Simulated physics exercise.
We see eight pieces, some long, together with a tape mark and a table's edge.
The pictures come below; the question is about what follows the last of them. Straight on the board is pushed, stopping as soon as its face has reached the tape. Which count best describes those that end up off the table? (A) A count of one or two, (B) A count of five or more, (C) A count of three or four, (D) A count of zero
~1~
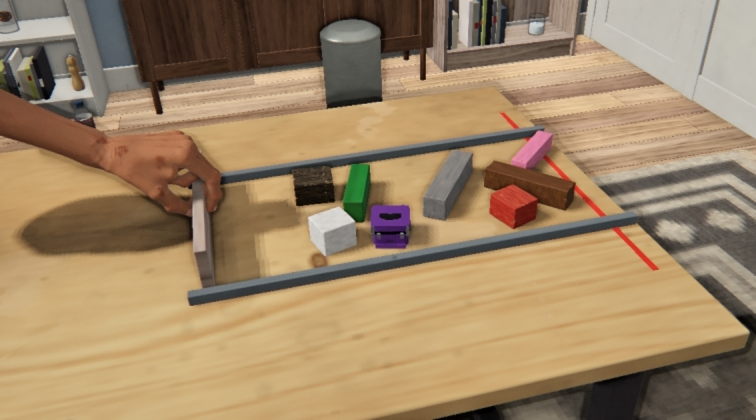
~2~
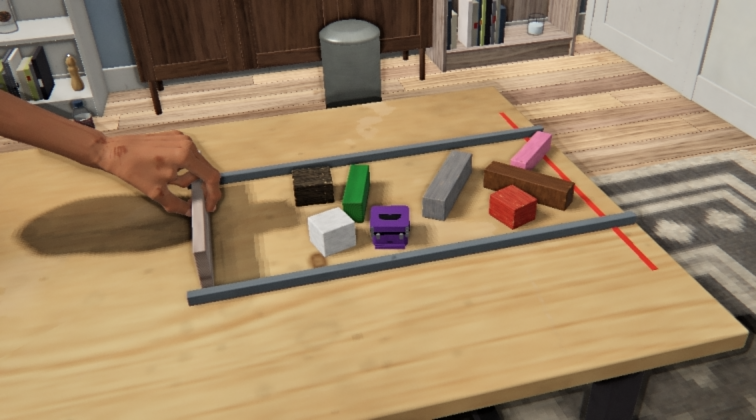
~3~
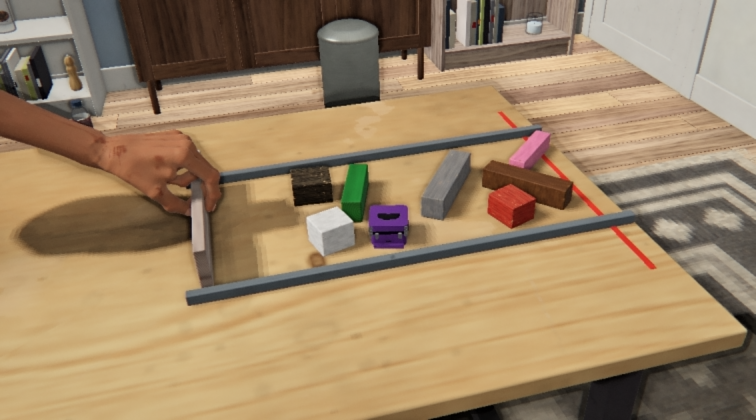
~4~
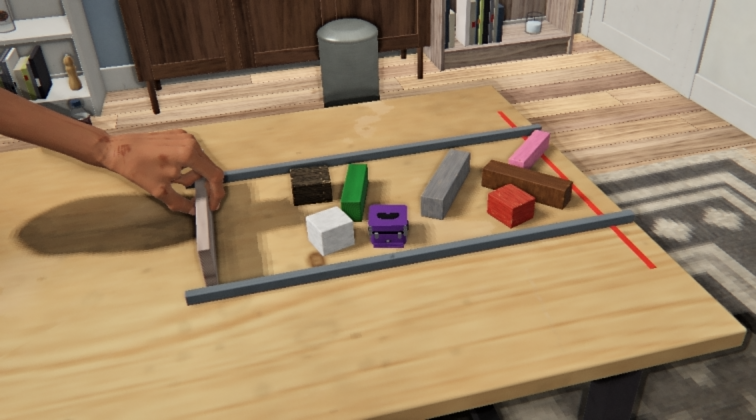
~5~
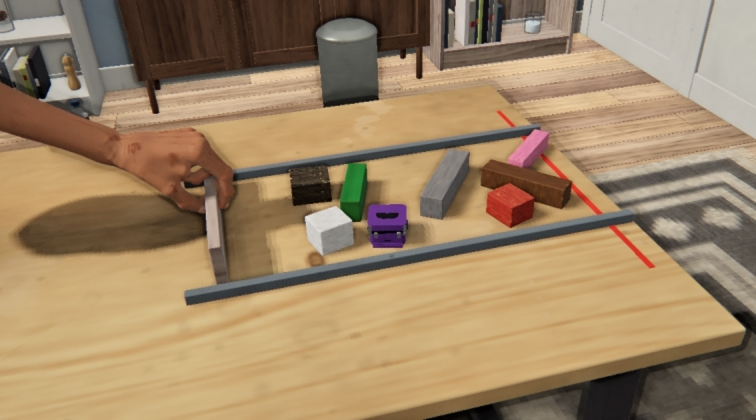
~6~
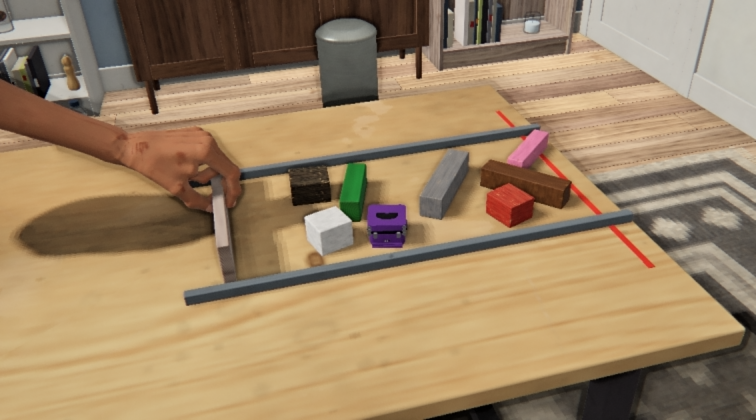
Answer: B.
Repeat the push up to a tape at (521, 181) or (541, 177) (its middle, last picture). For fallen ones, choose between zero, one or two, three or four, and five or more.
In turn: 3 or 4; five or more.
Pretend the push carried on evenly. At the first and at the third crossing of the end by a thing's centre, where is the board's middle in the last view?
At (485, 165) for the first, at (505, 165) for the third.
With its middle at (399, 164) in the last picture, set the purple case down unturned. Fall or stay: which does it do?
I reckon the purple case drops away.
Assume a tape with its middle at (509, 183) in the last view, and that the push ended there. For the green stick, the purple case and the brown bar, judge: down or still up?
Taking each: The green stick holds its spot, the purple case holds its spot, the brown bar topples.
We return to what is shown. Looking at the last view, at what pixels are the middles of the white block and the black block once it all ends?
(602, 187) and (555, 141).
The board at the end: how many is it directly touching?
In contact: 2.
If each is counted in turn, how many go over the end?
6.
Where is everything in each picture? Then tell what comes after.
In the first frame, pink bar (532, 154); brown bar (528, 185); red block (513, 207); board (202, 215); tape (564, 176).
In the second frame, brown bar (528, 185); grey bar (449, 184).
In the third frame, red block (511, 206); board (201, 215).
In the fourth frame, pink bar (530, 153); white block (330, 231).
In the fifth frame, brown bar (525, 184); purple case (388, 226).
In the sixth frame, pink bar (528, 152); brown bar (525, 184); red block (510, 205); board (222, 211); tape (560, 174).
Soon after, none off yet; pink bar at rest near (528, 152); brown bar at rest near (525, 184); red block at rest near (510, 205).
After that, none off yet; pink bar at rest near (528, 152); brown bar moving near (536, 185); red block displaced a little near (523, 202).
And then, none off yet; pink bar tilting well over near (585, 166); brown bar tilting a little near (611, 180); red block displaced well along near (616, 196).
In the end, the number that fall off is five or more; gone, green stick, purple case, grey bar, red block, brown bar and pink bar.
